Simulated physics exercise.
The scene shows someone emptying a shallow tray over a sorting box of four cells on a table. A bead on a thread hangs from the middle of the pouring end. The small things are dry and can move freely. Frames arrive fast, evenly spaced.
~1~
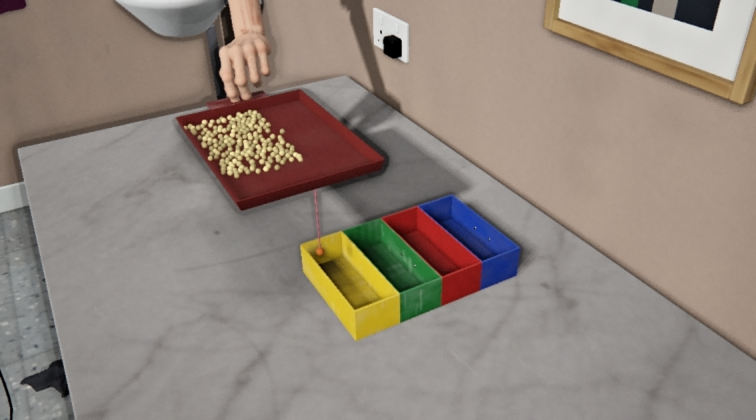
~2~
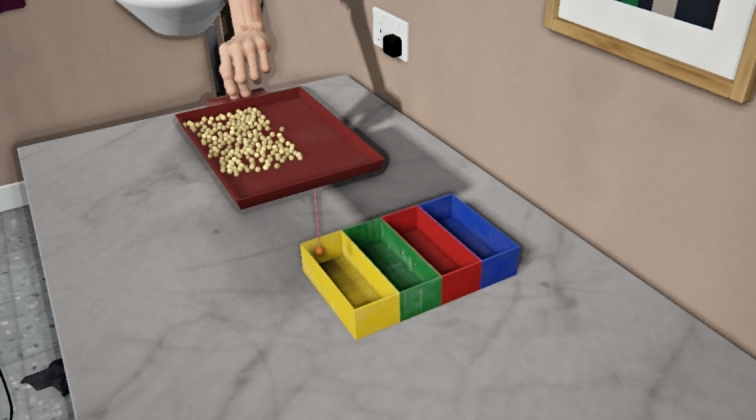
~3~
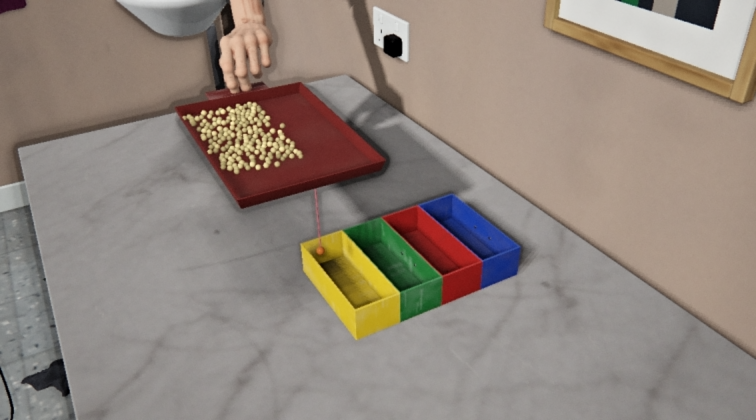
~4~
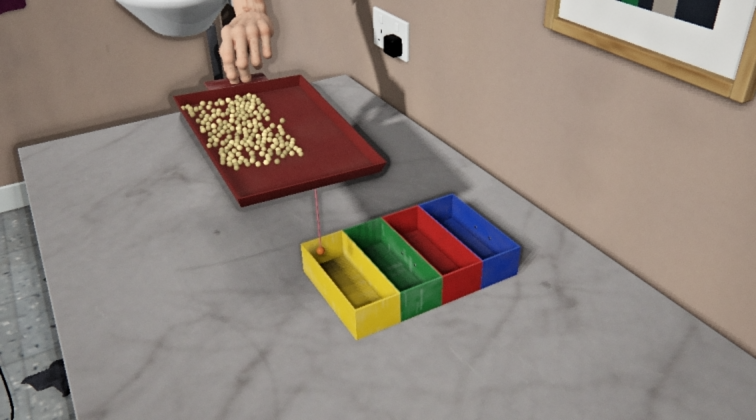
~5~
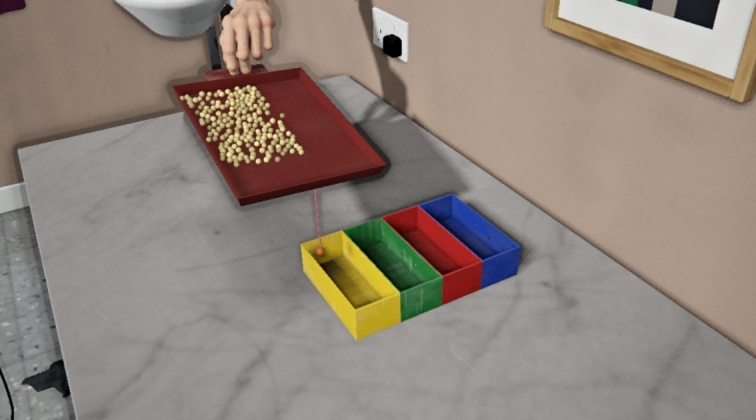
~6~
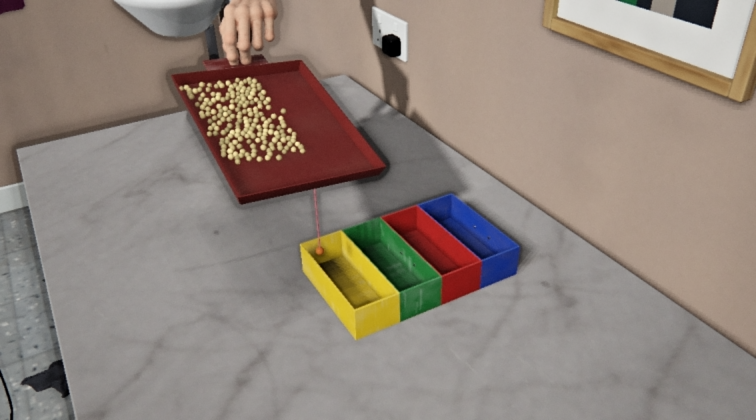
A red tray holding a loose heap of pale soya beans starts out nearly level above a grey marbled table, beside a box with yellow, green, red and blue cells. A hand at its far edge then gradually raises that end, and the tray slants slightly while the beans stay heaped on the left.
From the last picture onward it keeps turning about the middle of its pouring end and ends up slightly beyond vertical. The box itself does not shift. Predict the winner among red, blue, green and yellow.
I would say green.
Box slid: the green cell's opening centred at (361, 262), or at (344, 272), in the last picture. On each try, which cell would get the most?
The first time it is the red cell; the second time it is the cell in red.
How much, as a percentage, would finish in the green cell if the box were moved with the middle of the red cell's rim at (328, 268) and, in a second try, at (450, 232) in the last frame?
Roughly 0 % and 50 %.
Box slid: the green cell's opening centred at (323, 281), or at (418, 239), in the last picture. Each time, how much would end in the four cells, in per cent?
You'd see around 100 per cent and then around 90 per cent.
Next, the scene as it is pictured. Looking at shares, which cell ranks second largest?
Behind the top one comes the yellow cell.
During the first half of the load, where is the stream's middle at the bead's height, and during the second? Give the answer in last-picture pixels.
The first part passes (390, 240); everything after passes (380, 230).
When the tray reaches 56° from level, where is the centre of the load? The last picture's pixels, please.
(359, 178).
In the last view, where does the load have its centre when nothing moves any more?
Centre at rest: Close to (392, 277).
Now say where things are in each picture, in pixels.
In the first picture, corners of the pouring end (240, 199) and (380, 158), level; middle of the load (246, 142), soya beans; bead on its thread (320, 251); yellow cell (377, 314); green cell (421, 297); red cell (461, 281); blue cell (500, 266).
In the second picture, corners of the pouring end (240, 197) and (380, 158), level; middle of the load (245, 140).
In the third picture, corners of the pouring end (240, 197) and (381, 159), tipped barely, lowest at the right corner; middle of the load (245, 136).
In the fourth picture, corners of the pouring end (241, 196) and (381, 161), tipped a little, lowest at the right corner; middle of the load (245, 130).
In the fifth picture, corners of the pouring end (241, 195) and (381, 163), tipped a little, lowest at the right corner; middle of the load (245, 124).
In the sixth picture, corners of the pouring end (241, 194) and (381, 164), tipped a little, lowest at the right corner; middle of the load (246, 119); yellow cell (377, 313); green cell (420, 296); red cell (461, 280); blue cell (499, 265).
Just after the last frame, tray tipped steeply; the larger part on the tray; about a tenth in the green cell; about a tenth in the red cell; just a few in the yellow cell; about a tenth falling or outside the box.
A moment on, tray tipped right over; roughly a quarter on the tray; roughly half in the green cell; about a tenth in the yellow cell; about a tenth in the red cell; roughly a quarter falling or outside the box.
Further on, tray tipped past a quarter turn; the larger part in the green cell; roughly a quarter in the yellow cell; about a tenth in the red cell; just a few falling or outside the box.
When it is over, tray tipped past a quarter turn; the larger part in the green cell; roughly a quarter in the yellow cell; about a tenth in the red cell; not one in the blue cell; just a few outside the box.
